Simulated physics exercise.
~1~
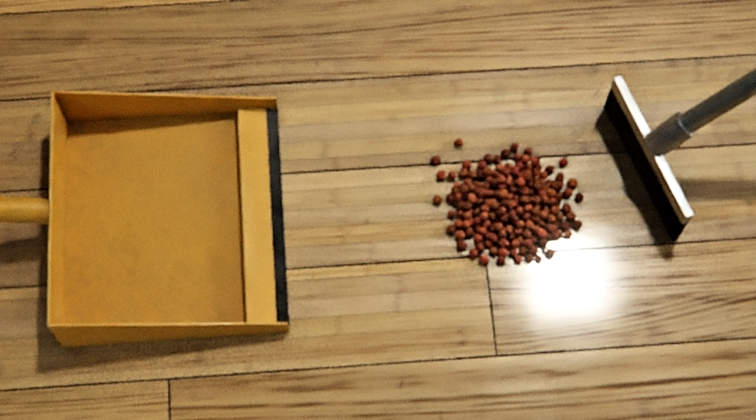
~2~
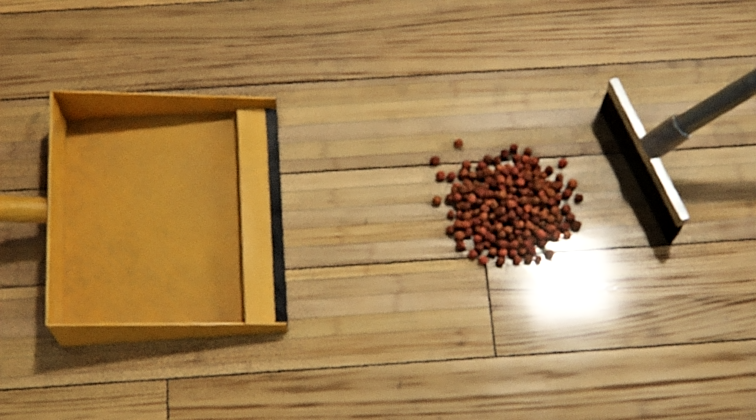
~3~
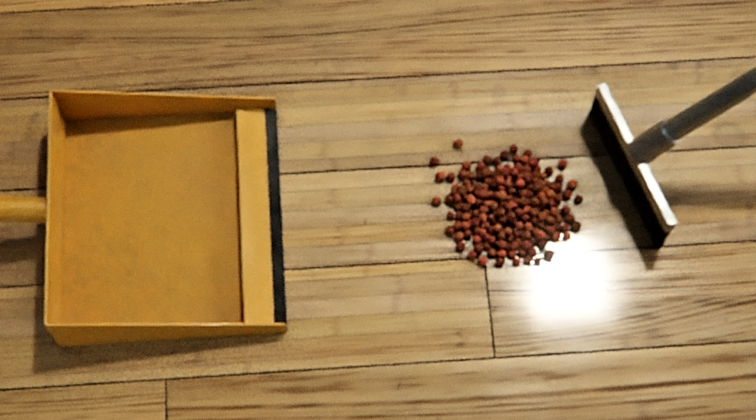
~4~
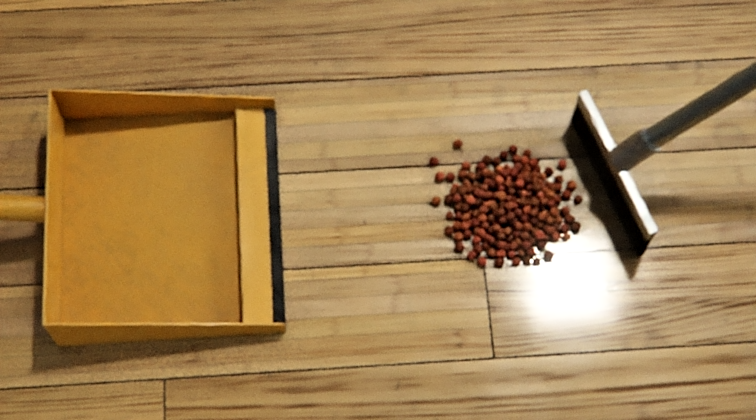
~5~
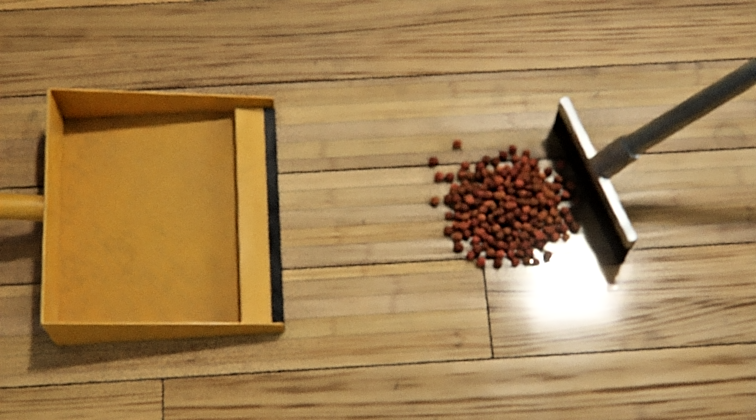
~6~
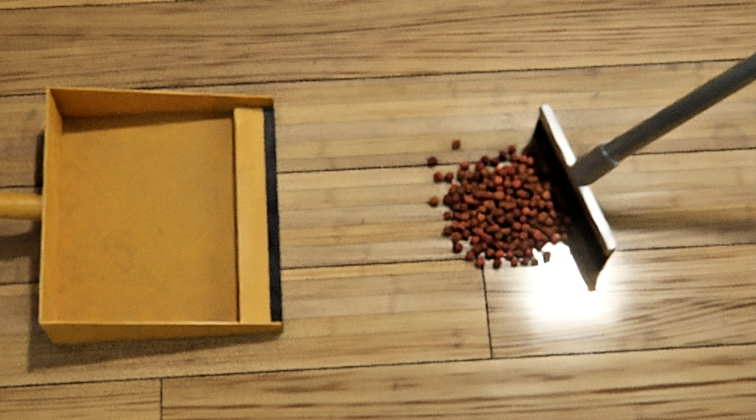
On a light wooden plank floor with a bright patch of glare, the view looks down from above and stays nearly still. A yellow-orange dustpan with a dark front edge lies at left, a loose pile of reddish-brown pellets sits right of centre, and a grey-handled squeegee stands at right. The squeegee slides left and slightly down, reaching the pile's right edge and nudging the nearest pellets, while the dustpan stays put.
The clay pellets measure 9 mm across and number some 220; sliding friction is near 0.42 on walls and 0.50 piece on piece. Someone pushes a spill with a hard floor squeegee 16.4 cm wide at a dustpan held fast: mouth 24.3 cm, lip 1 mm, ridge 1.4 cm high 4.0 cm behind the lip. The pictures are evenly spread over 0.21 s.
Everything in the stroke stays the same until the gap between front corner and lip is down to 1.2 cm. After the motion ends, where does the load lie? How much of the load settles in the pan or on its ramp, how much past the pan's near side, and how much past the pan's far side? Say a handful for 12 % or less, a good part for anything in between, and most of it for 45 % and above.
I would say pan: A good part; near side: A good part; far side: A handful.
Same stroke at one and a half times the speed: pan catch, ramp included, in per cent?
In that case close to 30 per cent.
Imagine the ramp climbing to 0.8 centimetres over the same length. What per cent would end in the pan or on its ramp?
It would be near 30 per cent.
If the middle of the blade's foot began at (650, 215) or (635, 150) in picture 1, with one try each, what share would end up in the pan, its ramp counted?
Close to 15 in a hundred, then close to 20 in a hundred.
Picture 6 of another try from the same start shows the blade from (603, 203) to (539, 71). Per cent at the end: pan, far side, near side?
Per cent by place - pan 0, far side 5, near side 0.
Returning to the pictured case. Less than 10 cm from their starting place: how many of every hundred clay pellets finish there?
I'd estimate roughly 5 per cent.
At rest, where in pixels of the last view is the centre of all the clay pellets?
Est. centre at rest: (290, 286) px.
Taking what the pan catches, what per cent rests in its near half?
Share: Approx. 100 %.
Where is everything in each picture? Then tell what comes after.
Blade from (685, 218) to (617, 85), moved 0.0 cm, 0 of the pieces shifted so far; middle of the pieces at (512, 206); pan at (155, 225), in the first picture.
Blade from (681, 220) to (613, 87), moved 0.4 cm, 0 of the pieces shifted so far; middle of the pieces at (512, 206), in the second picture.
Blade from (669, 226) to (601, 93), moved 1.8 cm, 0 of the pieces shifted so far; middle of the pieces at (511, 207), in the third picture.
Blade from (650, 234) to (583, 99), moved 3.8 cm, 0 of the pieces shifted so far; middle of the pieces at (511, 208), in the fourth picture.
Blade from (630, 242) to (564, 106), moved 5.9 cm, 0 of the pieces shifted so far; middle of the pieces at (510, 208), in the fifth picture.
Blade from (609, 249) to (544, 113), moved 8.0 cm, 23 of the pieces shifted so far; middle of the pieces at (510, 208); pan at (149, 223), in the sixth picture.
Then, 0.27 s after the last picture, middle of the blade 17 cm from the lip; 0 % over the lip, far side 0 %, near side 5 %.
Then, 0.45 s after the last picture, middle of the blade 8 cm from the lip; 0 % over the lip, far side 0 %, near side 15 %.
Then, 0.74 s after the last picture, middle of the blade 4 cm from the lip; 25 % over the lip, far side 0 %, near side 20 %.
In the end, pan 25 %, near side 20 %, far side 0 %, in front of the lip or behind the blade 50 %.
